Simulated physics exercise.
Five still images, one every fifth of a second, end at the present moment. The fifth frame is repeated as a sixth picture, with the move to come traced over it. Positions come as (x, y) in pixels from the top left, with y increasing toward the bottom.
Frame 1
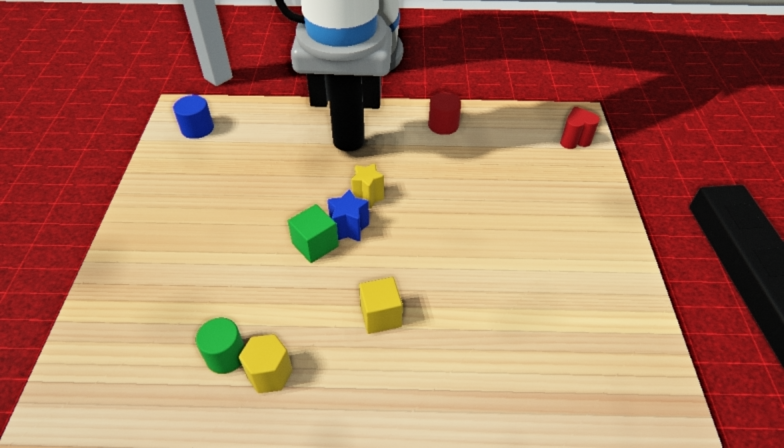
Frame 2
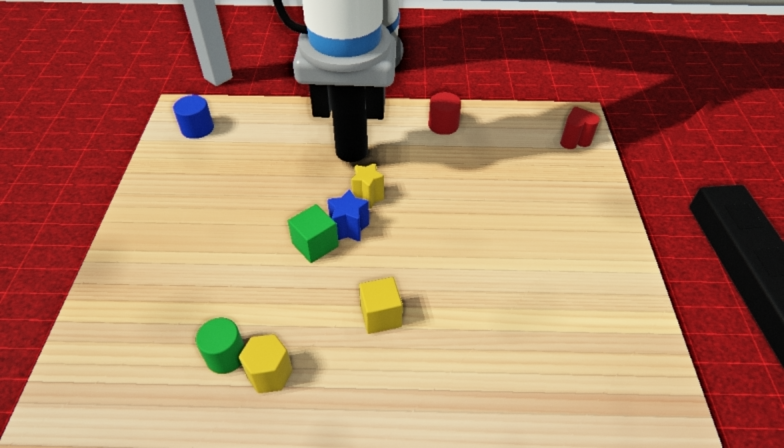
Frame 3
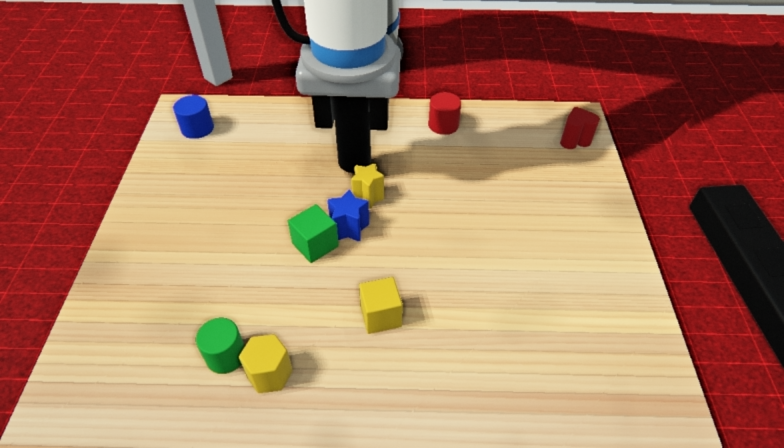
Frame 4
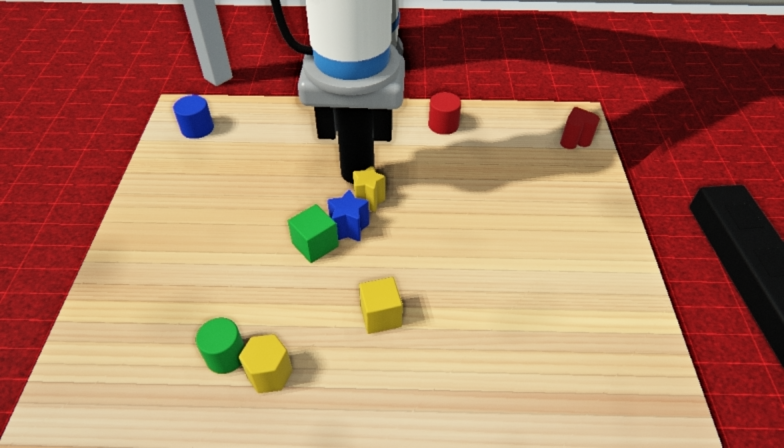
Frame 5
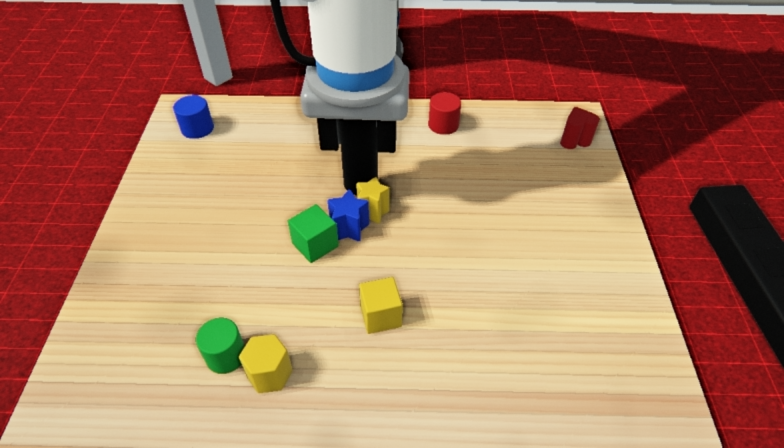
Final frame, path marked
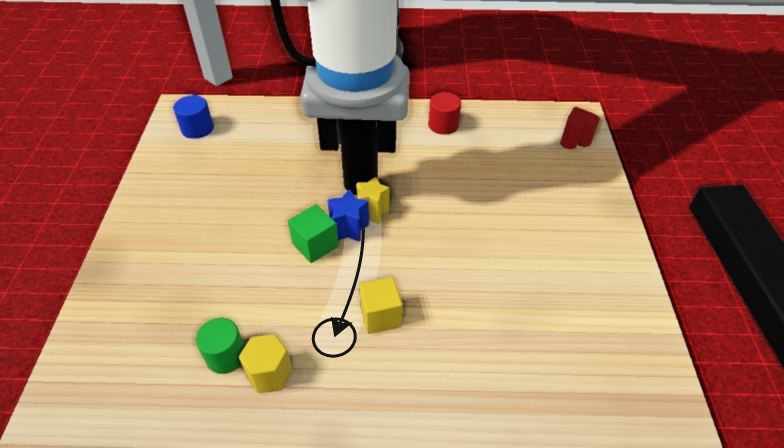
A black-tipped robot arm moves toward the viewer and nudges the yellow star slightly.
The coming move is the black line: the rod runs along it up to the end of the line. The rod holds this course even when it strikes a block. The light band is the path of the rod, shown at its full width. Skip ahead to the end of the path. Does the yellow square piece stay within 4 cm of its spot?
That would be a yes.
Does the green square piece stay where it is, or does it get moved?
The green square piece will be pushed away from where it stands.
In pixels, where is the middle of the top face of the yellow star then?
The centre of its top will be at (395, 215).
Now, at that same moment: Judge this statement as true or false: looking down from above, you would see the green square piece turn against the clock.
Answer: False.
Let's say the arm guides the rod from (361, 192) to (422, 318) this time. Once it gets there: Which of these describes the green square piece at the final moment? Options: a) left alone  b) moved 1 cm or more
The correct letter is a.
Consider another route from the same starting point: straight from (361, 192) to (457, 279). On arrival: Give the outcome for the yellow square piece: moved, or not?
It gets no push and keeps its place.
Drawn move, from (361, 192) over (363, 235) and (355, 283) to (334, 337).
The first path, step by step. One third of the way, rod (363, 227); green square piece (305, 228), turned 30° clockwise; blue star (347, 236), turned 55° clockwise; yellow star (394, 214), turned 60° anticlockwise.
Two thirds of the way, rod (354, 277); green square piece (304, 228), turned 35° clockwise; blue star (329, 287), turned 70° clockwise; yellow star (395, 215), turned 75° anticlockwise.
At the end, rod (333, 329); green square piece (304, 228), turned 35° clockwise; blue star (297, 336), turned 85° clockwise; yellow star (395, 215), turned 75° anticlockwise; yellow square piece (382, 304), turned 45° anticlockwise.
